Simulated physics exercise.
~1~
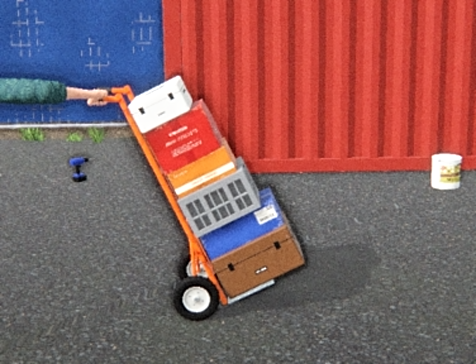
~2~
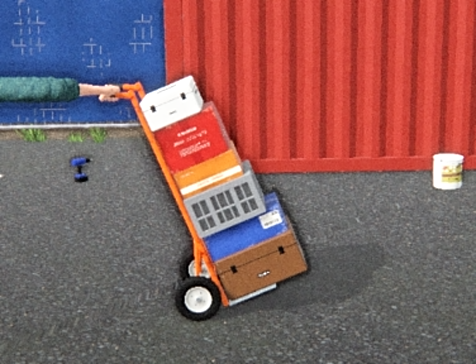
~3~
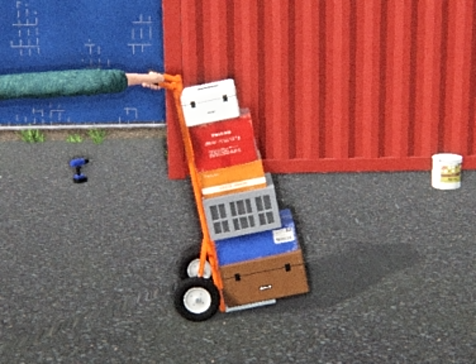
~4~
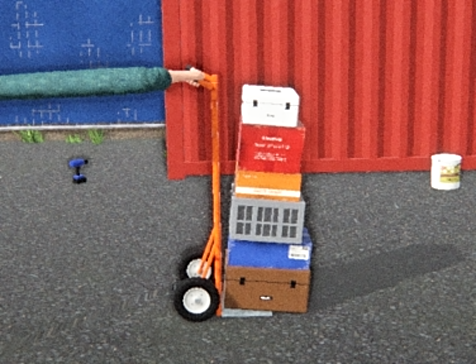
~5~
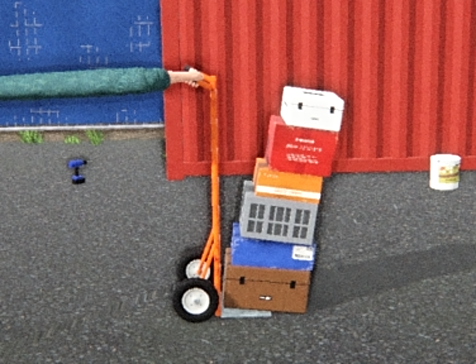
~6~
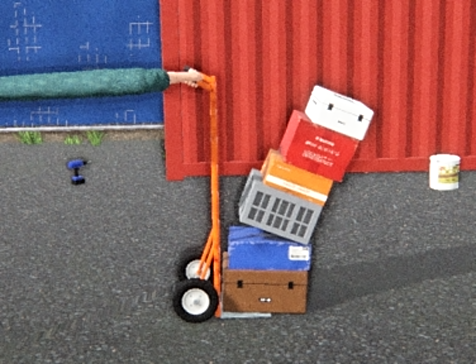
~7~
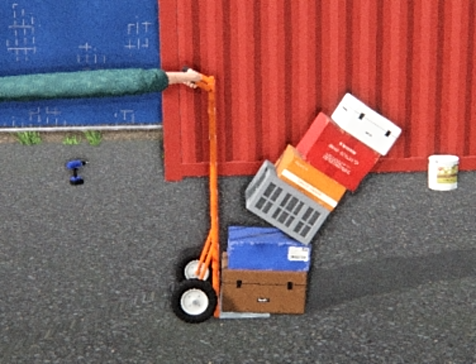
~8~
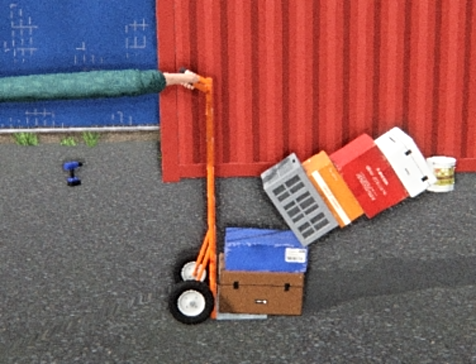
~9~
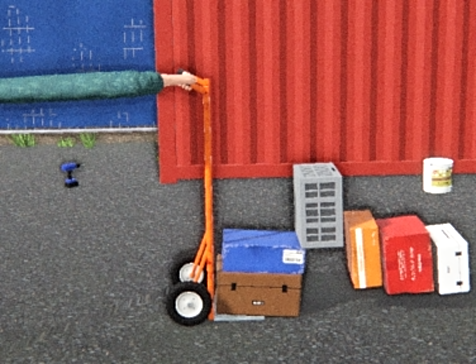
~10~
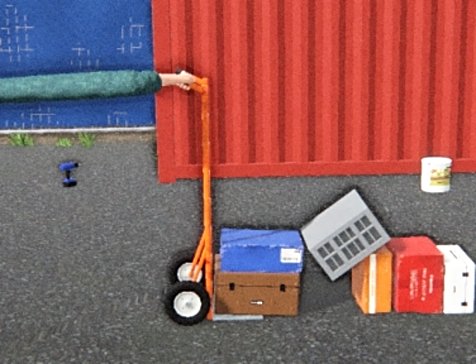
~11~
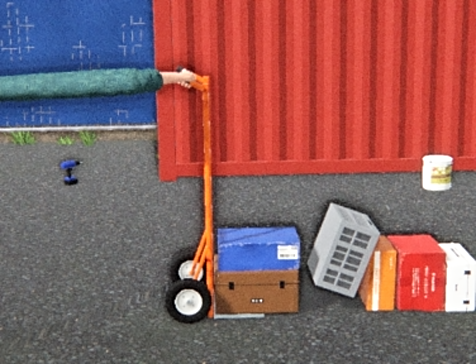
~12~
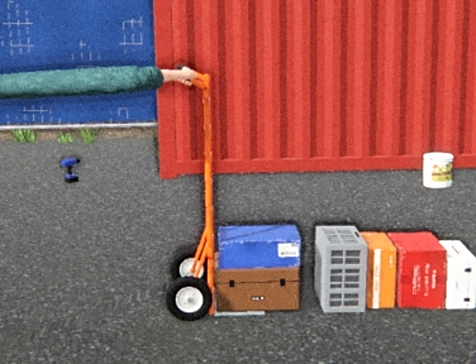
On dark pavement beside a red metal wall, a green-sleeved arm swung a loaded orange hand truck upright, and the top four items tipped off to the right, landing in a row on the ground while the blue and brown boxes stayed put.
